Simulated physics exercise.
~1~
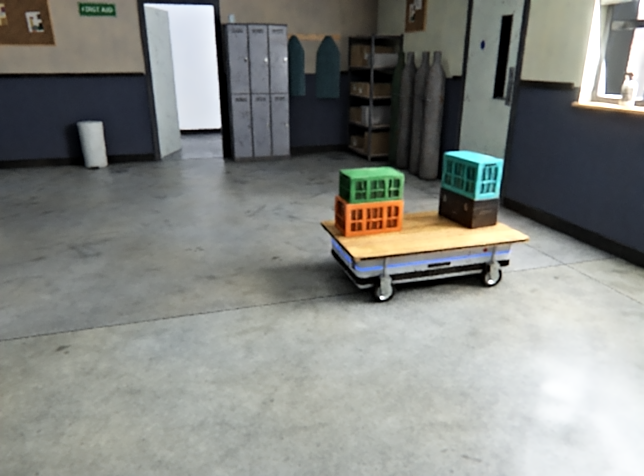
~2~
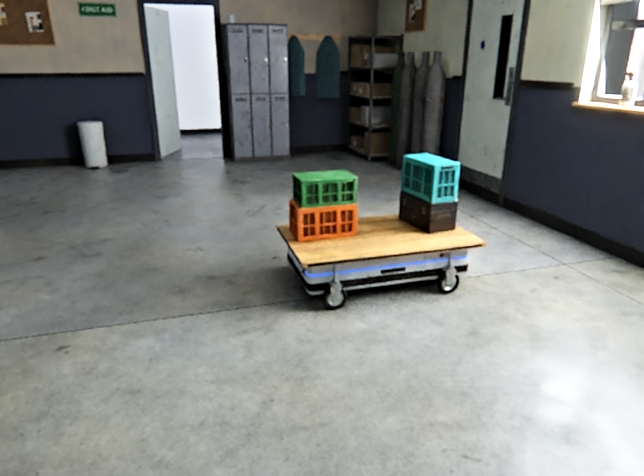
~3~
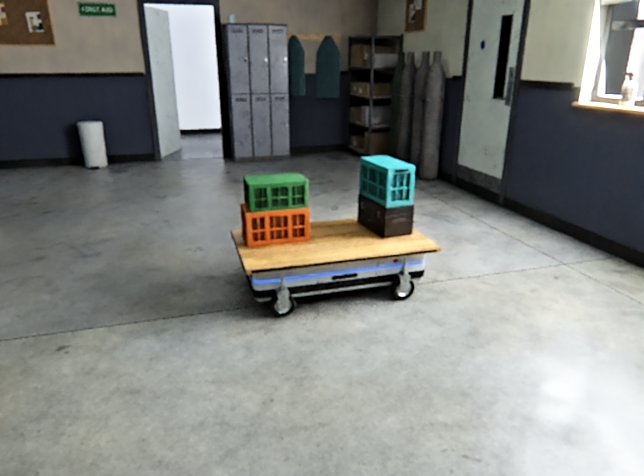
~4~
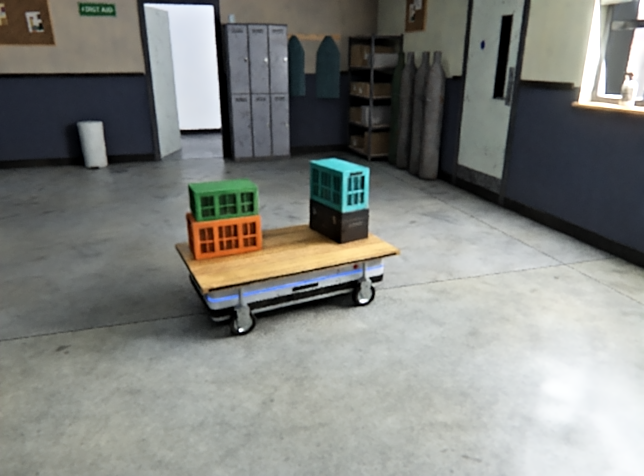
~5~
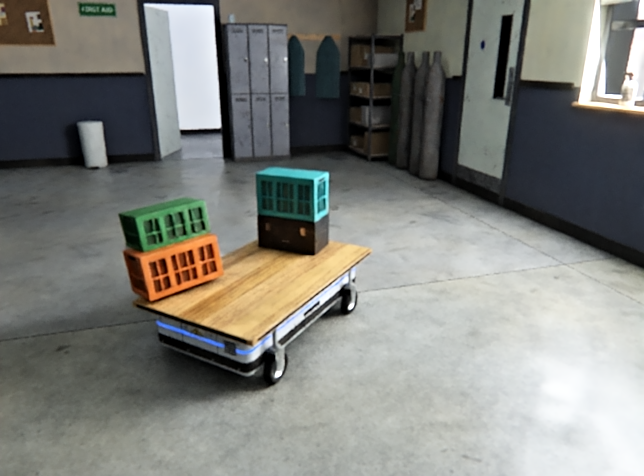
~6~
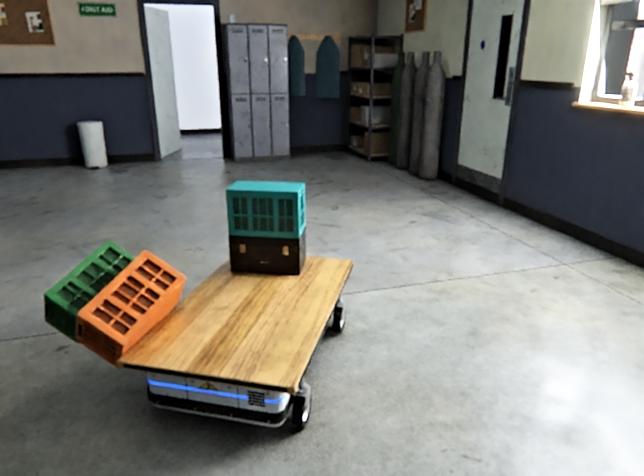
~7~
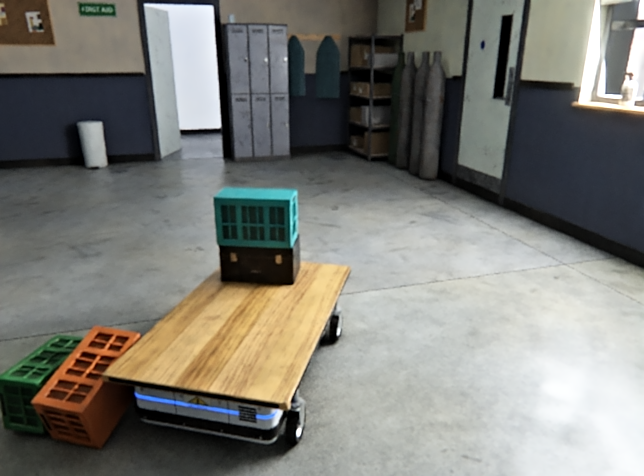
A robot cart rolling left and curving toward the viewer, the green and orange crates toppling off, turquoise crate and toolbox staying aboard.
